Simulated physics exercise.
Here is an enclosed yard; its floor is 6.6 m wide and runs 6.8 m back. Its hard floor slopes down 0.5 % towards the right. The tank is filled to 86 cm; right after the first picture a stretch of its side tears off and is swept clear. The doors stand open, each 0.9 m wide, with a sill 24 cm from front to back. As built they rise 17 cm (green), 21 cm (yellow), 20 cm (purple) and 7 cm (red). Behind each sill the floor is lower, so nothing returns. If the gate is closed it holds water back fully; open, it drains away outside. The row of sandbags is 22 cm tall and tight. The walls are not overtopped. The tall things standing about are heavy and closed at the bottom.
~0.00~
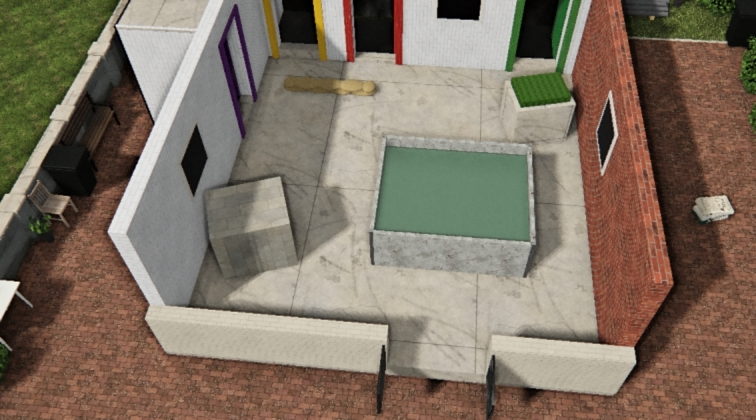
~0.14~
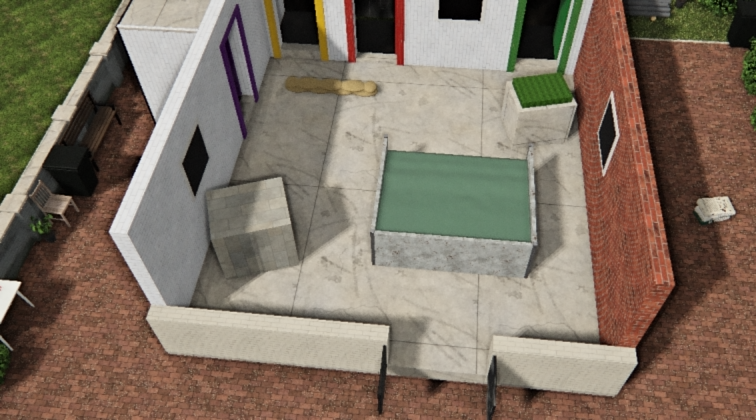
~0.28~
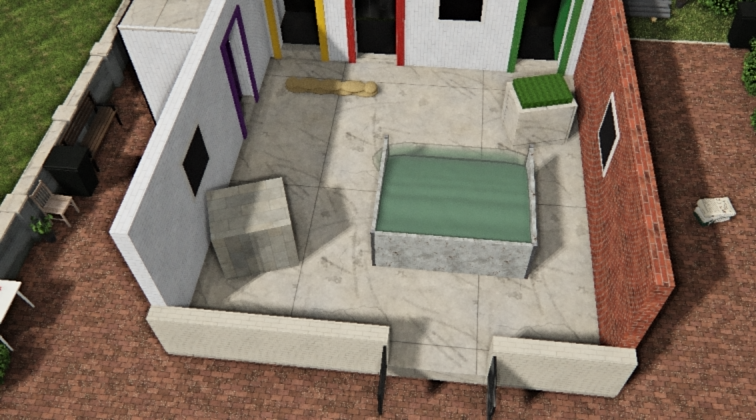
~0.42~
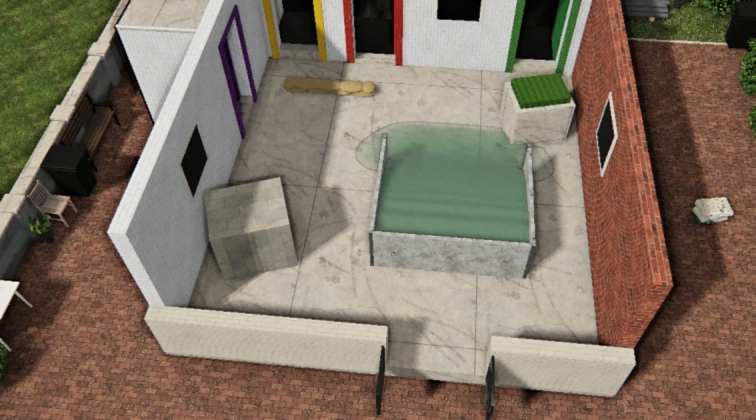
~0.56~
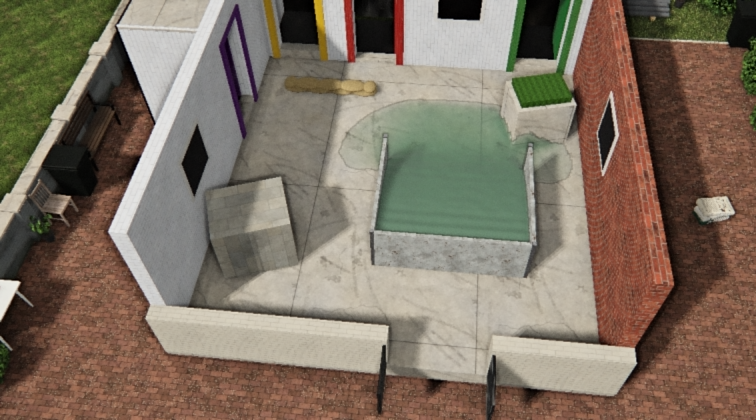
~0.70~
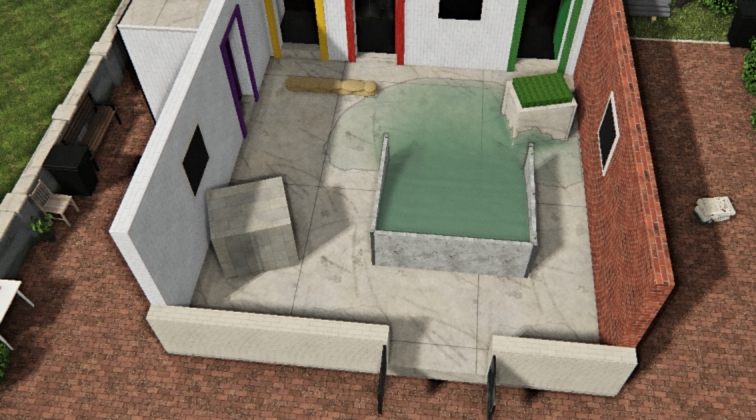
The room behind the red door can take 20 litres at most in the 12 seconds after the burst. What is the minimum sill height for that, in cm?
Close to 29 cm is just enough.
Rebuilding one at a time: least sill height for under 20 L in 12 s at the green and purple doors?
Roughly 26 cm at green and 14.0 cm at purple.
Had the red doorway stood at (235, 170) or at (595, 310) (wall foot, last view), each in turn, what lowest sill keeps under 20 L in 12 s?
Roughly 14.5 and 9.5 cm.
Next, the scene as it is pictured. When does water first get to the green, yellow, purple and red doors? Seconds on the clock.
Green 1.2 s, yellow 2.0 s, purple 2.0 s, red 1.0 s.
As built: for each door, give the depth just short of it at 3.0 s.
In cm: Green 26, yellow 12, purple 16, red 20.
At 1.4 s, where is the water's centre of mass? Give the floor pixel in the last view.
At about (455, 168).
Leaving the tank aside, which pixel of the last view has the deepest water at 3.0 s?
Around (565, 139).
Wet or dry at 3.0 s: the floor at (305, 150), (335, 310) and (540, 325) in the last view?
In that order: Dry, not reached, wet.
After 1.4 s water covers 35 % of the floor, deepest (59 cm) near (449, 76); 14 cm at the red door, 21 litres in over its 7 cm sill.
After 3.0 s water covers 55 % of the floor, deepest (58 cm) near (565, 139); 20 cm at the red door, 197 litres in over its 7 cm sill.
After 12.0 s water covers 95 % of the floor, deepest (15 cm) near (182, 331); 9 cm at the red door, 374 litres in over its 7 cm sill.
At the red door as built, the water arrived by 1.0 s and peaked near 28 cm at 1.8 s.
With a sill of 25 cm, 41 litres would have come in within the 12 s; with 33.5 cm, 8 litres. So under 20 litres takes about 29 cm.
